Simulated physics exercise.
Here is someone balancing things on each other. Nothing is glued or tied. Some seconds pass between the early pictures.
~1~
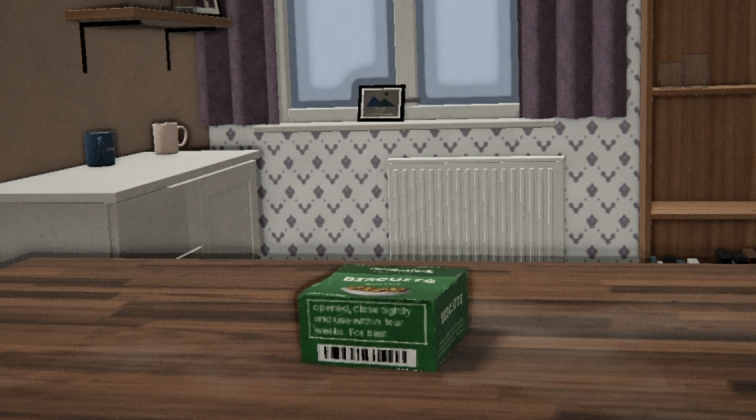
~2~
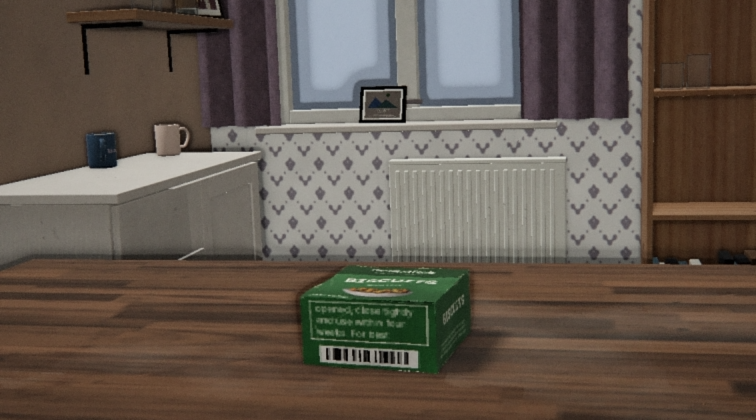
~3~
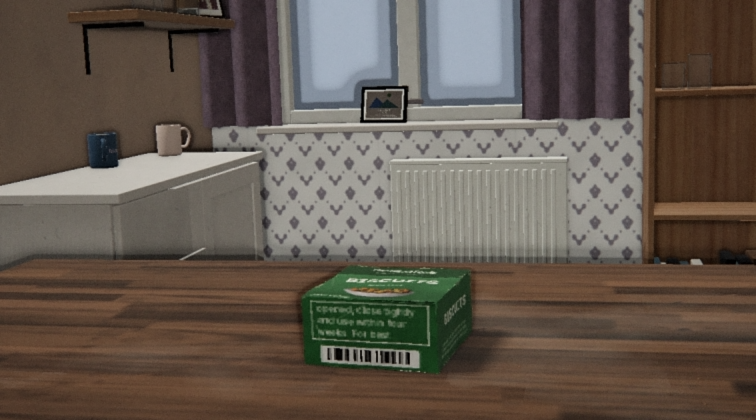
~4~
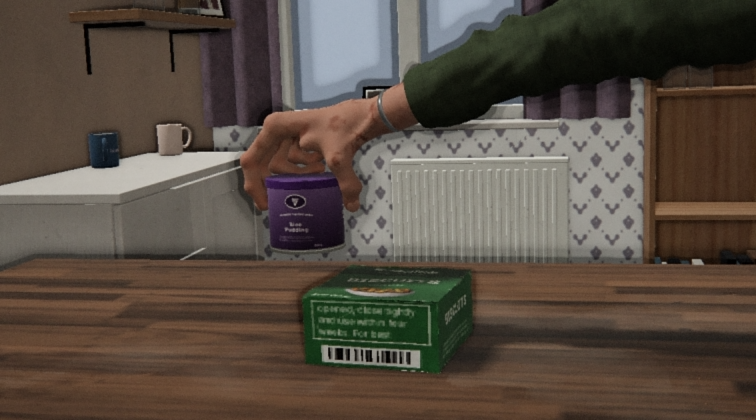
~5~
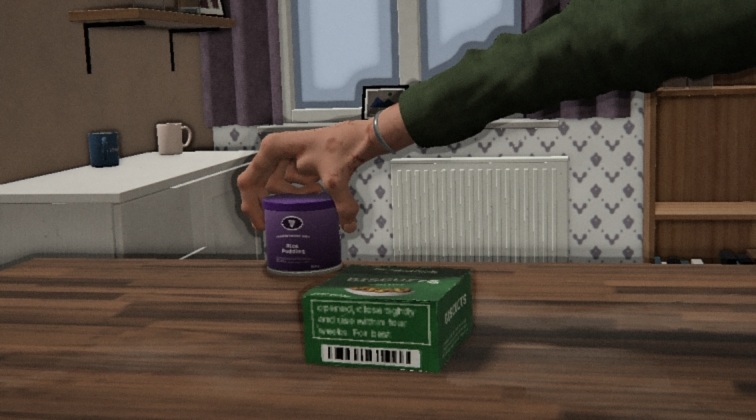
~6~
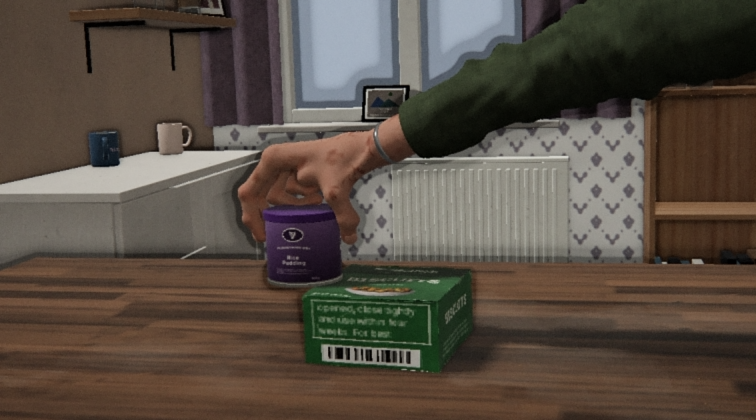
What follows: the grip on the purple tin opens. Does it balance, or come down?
As it turns out, it comes apart.
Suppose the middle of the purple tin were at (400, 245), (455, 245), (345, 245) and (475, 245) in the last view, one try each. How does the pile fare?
First, it keeps its balance; second, it holds; third, it keeps its balance; fourth, it comes apart.
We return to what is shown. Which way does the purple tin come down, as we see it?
To the left.
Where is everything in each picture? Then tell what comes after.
The last thing is not in view yet; green box (388, 314), in the first picture.
The last thing is not in view yet; green box (390, 315), in the second picture.
The last thing is not in view yet; green box (391, 315), in the third picture.
Coming down; purple tin (307, 212); green box (392, 315), in the fourth picture.
Coming down; purple tin (303, 232); green box (391, 315), in the fifth picture.
Set down, still held; purple tin (304, 244); green box (392, 314), in the sixth picture.
Then, 0.30 s after the last picture, purple tin now fallen.
Then, 0.50 s after the last picture, nothing new.
Then, 2.10 s after the last picture, purple tin resting near (242, 305).
At rest, fallen, purple tin; green box in place. Seen from the same camera at the end, purple tin near (242, 305). The pile gives way.
